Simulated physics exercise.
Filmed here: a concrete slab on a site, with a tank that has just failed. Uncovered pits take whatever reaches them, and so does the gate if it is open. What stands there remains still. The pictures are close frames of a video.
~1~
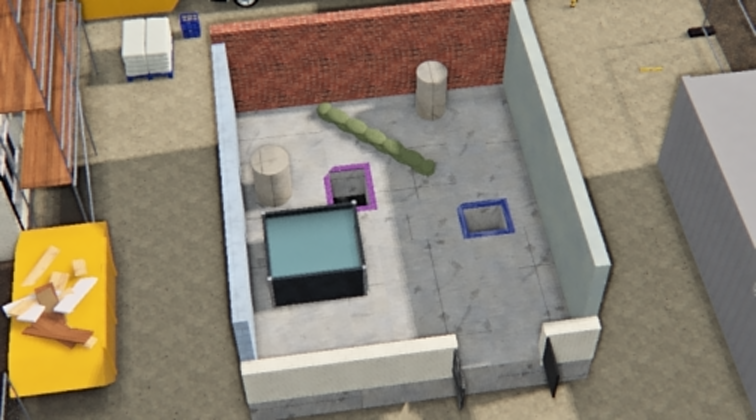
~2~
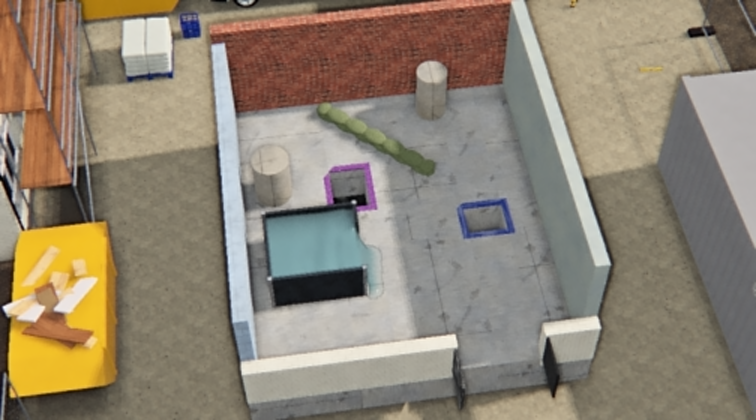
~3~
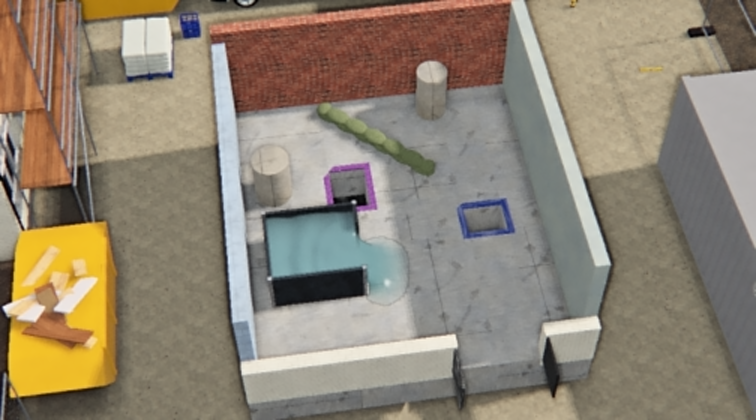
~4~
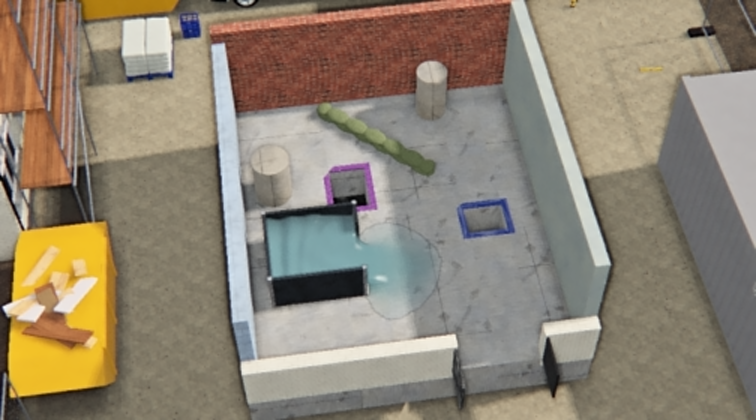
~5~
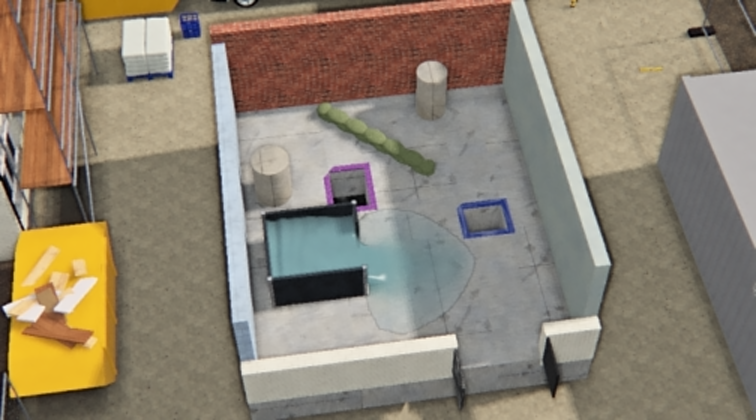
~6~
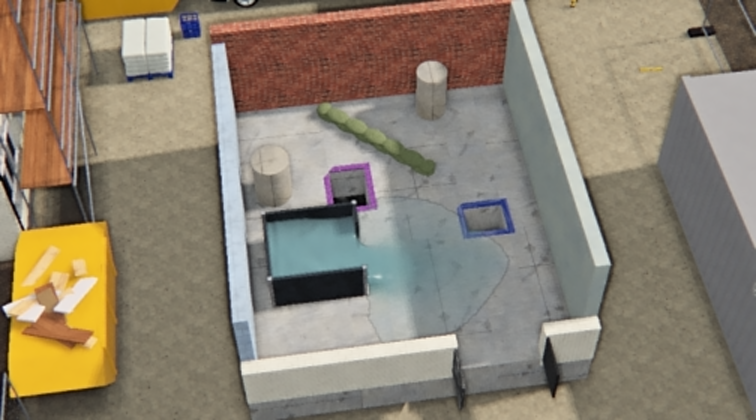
On a concrete slab, water pours from a tank's right side and spreads rightward.
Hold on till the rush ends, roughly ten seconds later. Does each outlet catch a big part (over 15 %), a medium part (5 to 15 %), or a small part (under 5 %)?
Parts caught - gate: A big part; blue pit: A big part; purple pit: A small part.
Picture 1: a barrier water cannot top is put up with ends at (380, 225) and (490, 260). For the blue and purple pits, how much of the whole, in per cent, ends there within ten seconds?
Blue 10 %, purple 2 %.
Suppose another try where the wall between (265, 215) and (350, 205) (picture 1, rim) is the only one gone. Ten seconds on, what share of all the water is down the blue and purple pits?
Approximately, blue takes 2 % and purple takes 60 %.
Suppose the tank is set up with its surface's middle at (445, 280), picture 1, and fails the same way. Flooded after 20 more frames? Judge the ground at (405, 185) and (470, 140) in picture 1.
Taking them in order, the first is left untouched and the second is inundated.
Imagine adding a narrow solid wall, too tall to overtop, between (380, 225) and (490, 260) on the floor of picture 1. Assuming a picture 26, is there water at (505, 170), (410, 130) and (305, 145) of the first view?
Result in the order given: Drowned, unaffected, unaffected.
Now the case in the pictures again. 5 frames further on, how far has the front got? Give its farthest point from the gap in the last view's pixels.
Somewhere near (567, 334).
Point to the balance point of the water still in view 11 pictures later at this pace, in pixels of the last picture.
I'd mark it close to (411, 270).
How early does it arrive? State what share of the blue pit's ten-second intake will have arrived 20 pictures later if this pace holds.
Share at that point: Close to 45 in a hundred.
A moment on, water covers 35 % of the floor; the gate 0 %, the blue pit 3 %, the purple pit 0 %.
Next, water covers 40 % of the floor; the gate 4 %, the blue pit 7 %, the purple pit 0 %.
Then, water covers 45 % of the floor; the gate 11 %, the blue pit 11 %, the purple pit 0 %.
Later, water covers 55 % of the floor; the gate 20 %, the blue pit 17 %, the purple pit 0 %.
In the end, water covers 60 % of the floor; the gate 29 %, the blue pit 24 %, the purple pit 0 %.
